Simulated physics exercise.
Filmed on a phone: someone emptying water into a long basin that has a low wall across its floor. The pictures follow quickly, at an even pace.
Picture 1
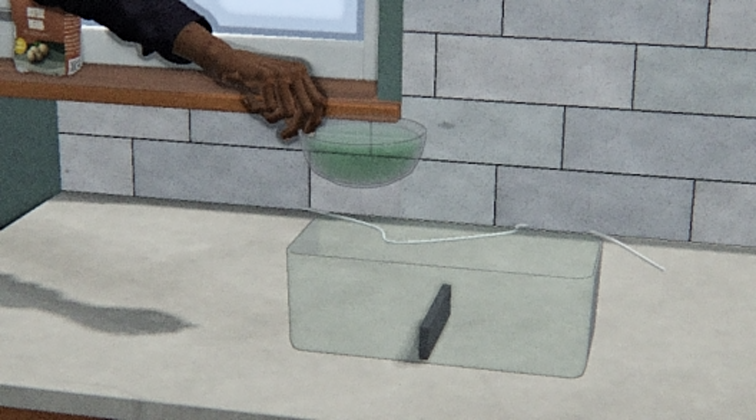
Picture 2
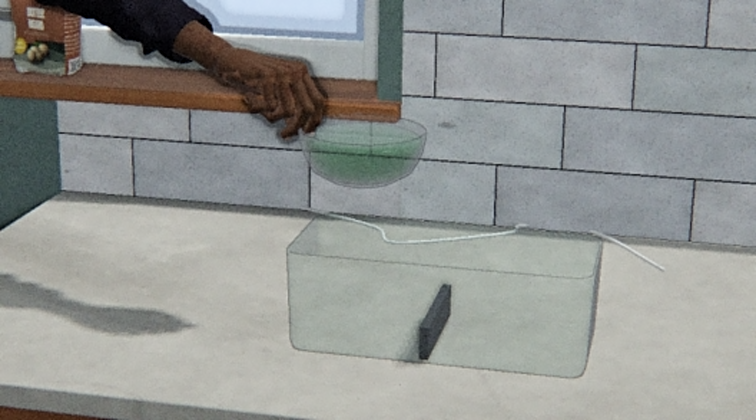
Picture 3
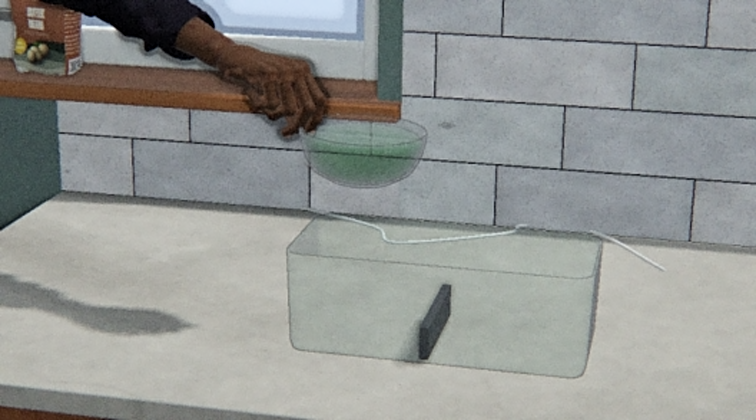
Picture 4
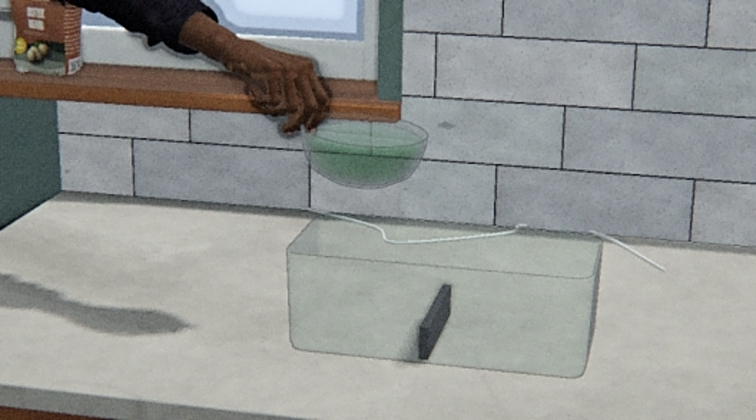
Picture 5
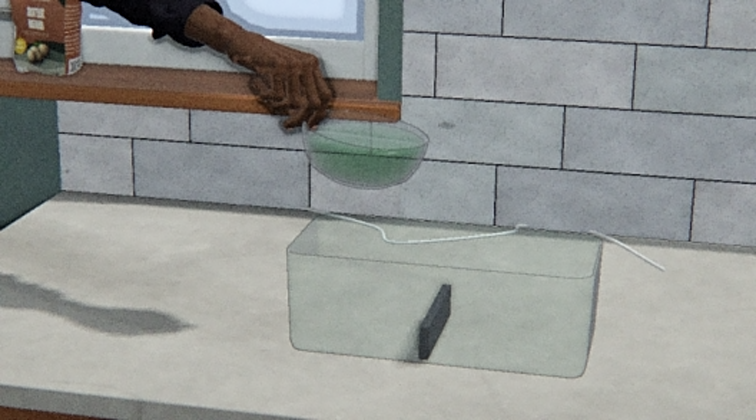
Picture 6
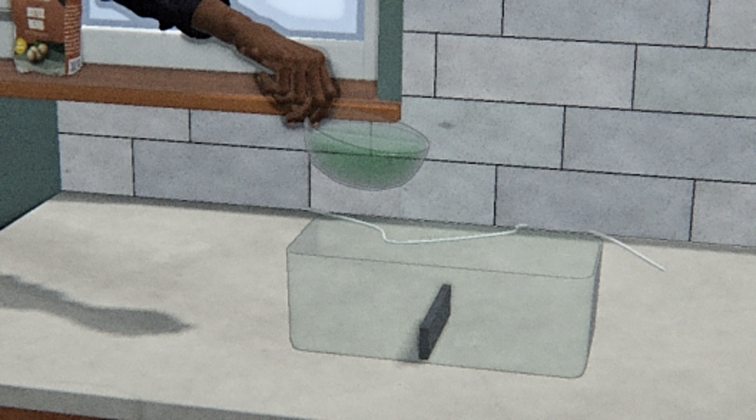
In this clip, a hand holds a clear bowl of green liquid above a long transparent basin with a low dark wall across its floor, then gradually tilts the bowl slightly to the right while the basin stays still.
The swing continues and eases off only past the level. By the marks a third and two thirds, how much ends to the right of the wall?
It comes to more than two thirds.
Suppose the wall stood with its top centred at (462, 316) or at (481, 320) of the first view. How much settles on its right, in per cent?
In turn 55 and 30 in a hundred.
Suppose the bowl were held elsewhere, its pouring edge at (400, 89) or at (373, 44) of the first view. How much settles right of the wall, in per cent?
About 70 and 50 per cent.
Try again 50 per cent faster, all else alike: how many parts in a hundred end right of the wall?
Near 75 %.
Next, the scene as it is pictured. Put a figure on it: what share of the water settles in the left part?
Some 20 per cent.
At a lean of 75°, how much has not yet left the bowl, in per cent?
Close to 25 per cent.
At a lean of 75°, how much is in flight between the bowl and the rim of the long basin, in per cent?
It comes to 35 per cent or so.
A moment on, the bowl is tipped on its side and 27 per cent is still to pour, 1 is left of the wall and 37 right of it.
Next, the bowl is tipped right over and 0 per cent is still to pour, 20 is left of the wall and 78 right of it.
Then the bowl is tipped right over and 0 per cent is still to pour, 21 is left of the wall and 78 right of it.
Later the bowl is tipped right over and 0 per cent is still to pour, 21 is left of the wall and 78 right of it.
At rest 21 per cent lies left of the wall, 78 right of it and 0 outside.
